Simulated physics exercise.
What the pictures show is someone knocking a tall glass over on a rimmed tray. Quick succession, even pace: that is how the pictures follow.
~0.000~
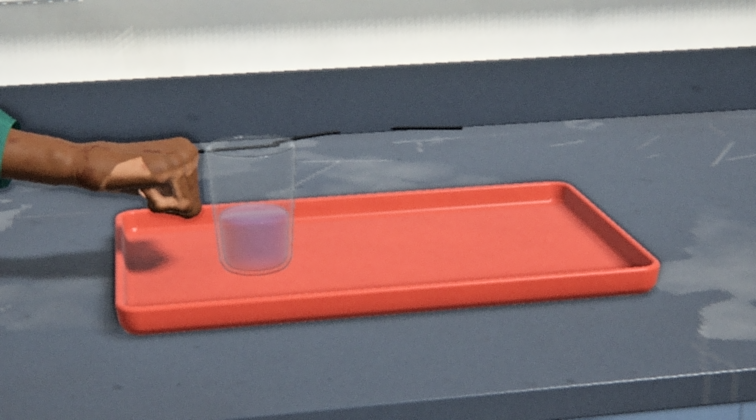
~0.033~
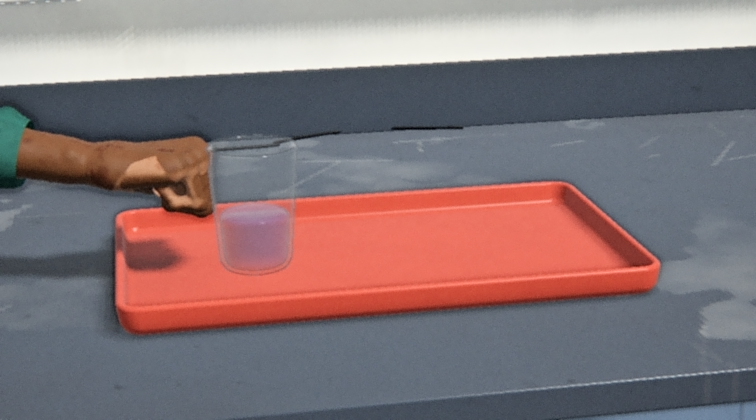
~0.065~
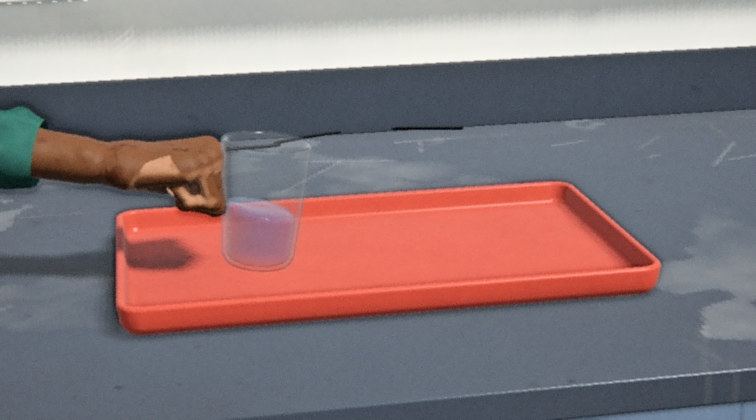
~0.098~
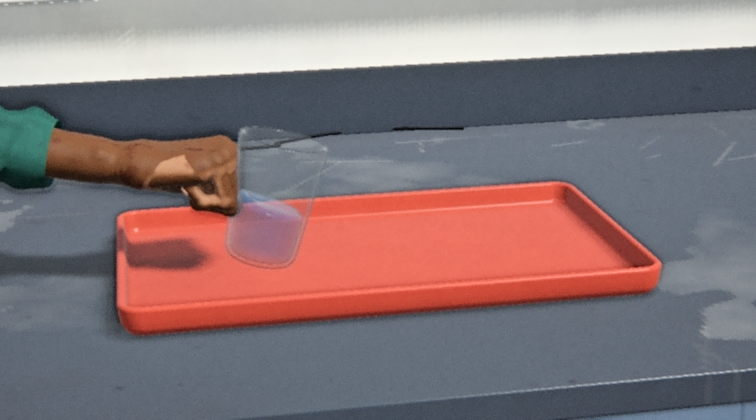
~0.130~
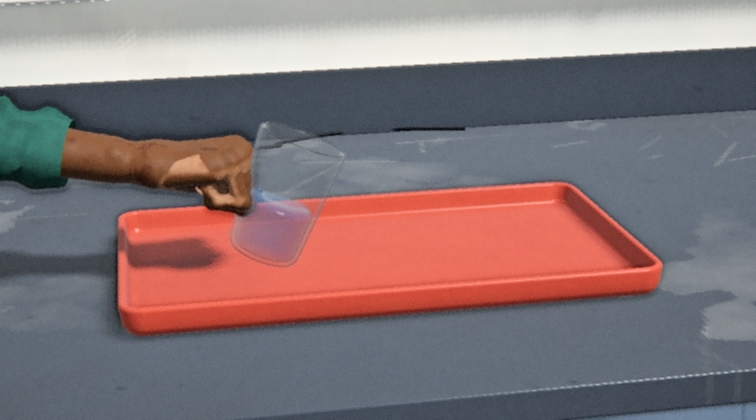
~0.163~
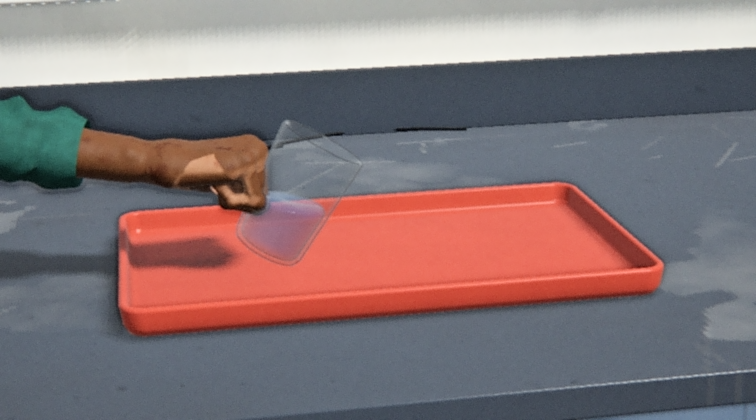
Clear glass of purplish liquid standing upright, then tilting rightward on a red rimmed tray as a green-sleeved hand pushes it.
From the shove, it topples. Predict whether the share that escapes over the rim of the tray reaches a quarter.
It stays below a quarter.
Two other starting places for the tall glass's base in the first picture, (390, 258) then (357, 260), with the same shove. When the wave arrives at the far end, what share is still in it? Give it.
Roughly 85 percent in the first spot and 75 percent in the second.
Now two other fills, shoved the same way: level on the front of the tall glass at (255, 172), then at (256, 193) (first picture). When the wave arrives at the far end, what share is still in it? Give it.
It holds around 45 in a hundred the first time and around 50 in a hundred the second.
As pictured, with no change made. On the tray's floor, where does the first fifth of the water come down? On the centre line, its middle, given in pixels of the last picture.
At about (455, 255).
A moment on, the tall glass lies on its side and 98 per cent is in the glass, 2 on the tray and 0 above or beyond its rim.
Next, the tall glass lies on its side and 54 per cent is in the glass, 45 on the tray and 0 above or beyond its rim.
Then the tall glass lies on its side and 30 per cent is in the glass, 65 on the tray and 6 above or beyond its rim.
Later the tall glass lies on its side and 16 per cent is in the glass, 78 on the tray and 6 above or beyond its rim.
In the end 94 per cent is held by tray and glass, 6 is off the tray.
